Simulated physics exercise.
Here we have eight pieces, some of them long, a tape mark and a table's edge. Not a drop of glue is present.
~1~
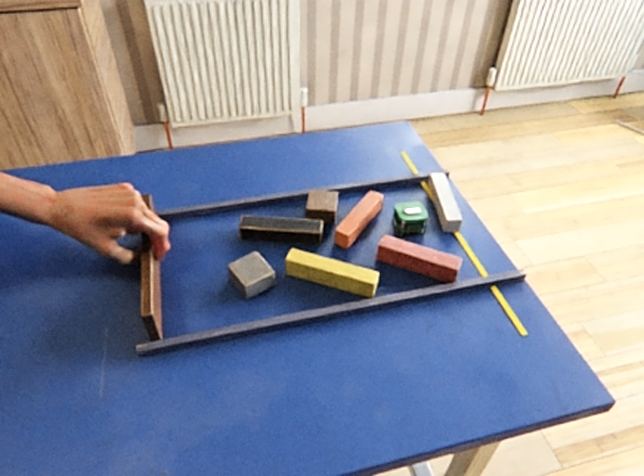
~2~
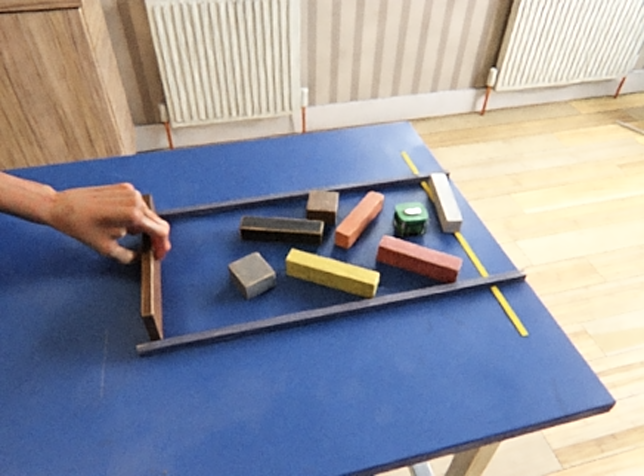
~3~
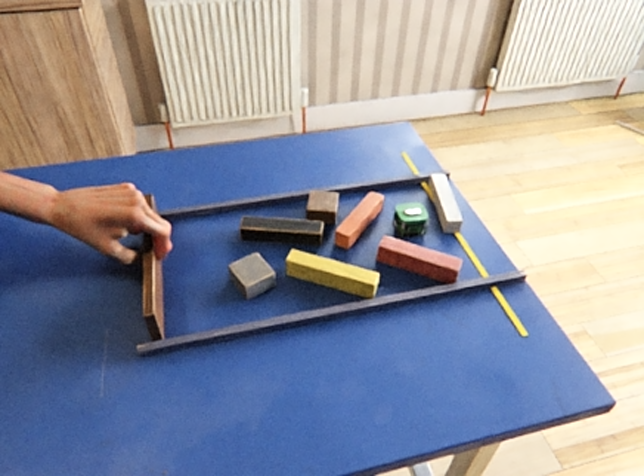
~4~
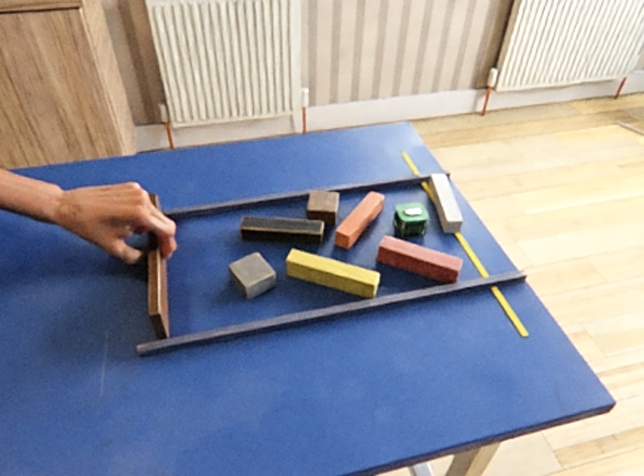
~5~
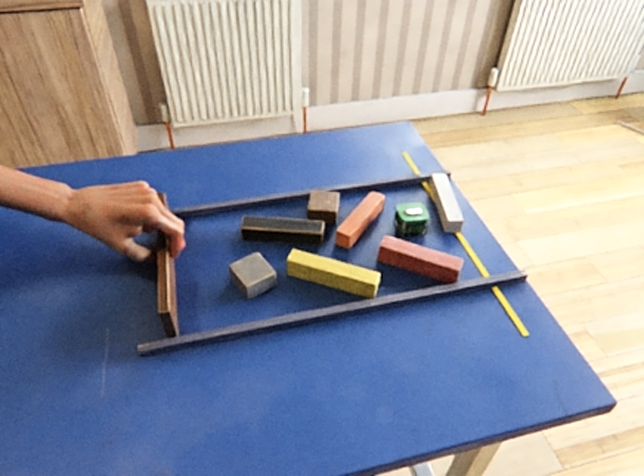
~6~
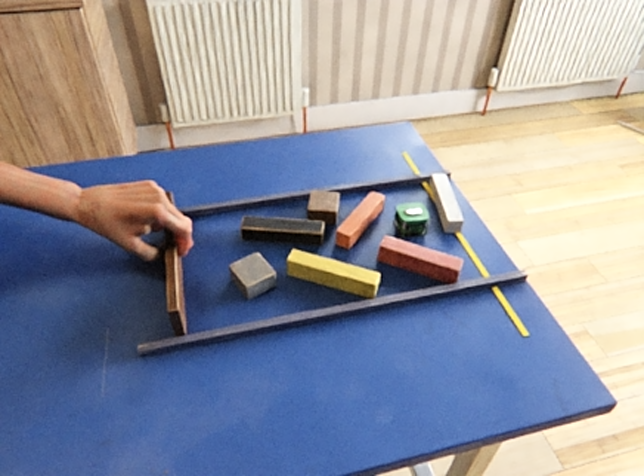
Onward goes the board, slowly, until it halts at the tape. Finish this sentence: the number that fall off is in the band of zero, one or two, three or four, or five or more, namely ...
Namely five or more.
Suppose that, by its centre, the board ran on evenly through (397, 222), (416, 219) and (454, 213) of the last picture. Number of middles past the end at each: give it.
Counts per position: 2 / 4 / 6.
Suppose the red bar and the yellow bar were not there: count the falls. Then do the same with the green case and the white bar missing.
Count: 3 (first case); 4 (second).
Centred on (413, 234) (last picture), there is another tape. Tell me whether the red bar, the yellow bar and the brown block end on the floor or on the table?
What happens: The red bar goes down, the yellow bar does not come off, the brown block does not come off.
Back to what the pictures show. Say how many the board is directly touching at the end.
I count 2 of them.
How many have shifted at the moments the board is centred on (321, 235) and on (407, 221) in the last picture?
So far 7, and 8 at the second.
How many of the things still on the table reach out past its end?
The number overhanging is 0.
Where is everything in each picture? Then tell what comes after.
White bar (444, 201); green case (410, 219); red bar (418, 259); board (151, 262); tape (452, 226), in the first frame.
Green case (410, 219); orange bar (360, 219), in the second frame.
Red bar (419, 260); grey block (252, 276), in the third frame.
White bar (445, 202); brown block (323, 207), in the fourth frame.
Green case (411, 220); yellow bar (333, 274), in the fifth frame.
White bar (445, 202); green case (411, 220); red bar (419, 260); board (174, 259); tape (454, 227), in the sixth frame.
Soon after, none off yet; white bar at rest near (445, 202); green case at rest near (411, 220); red bar at rest near (419, 260).
Then, none off yet; white bar moved a little near (474, 199); green case moved well along near (478, 225); red bar moved about its own width near (501, 255).
At rest, the number that fall off is five or more; fallen, black stick, yellow bar, orange bar, red bar, green case and white bar.
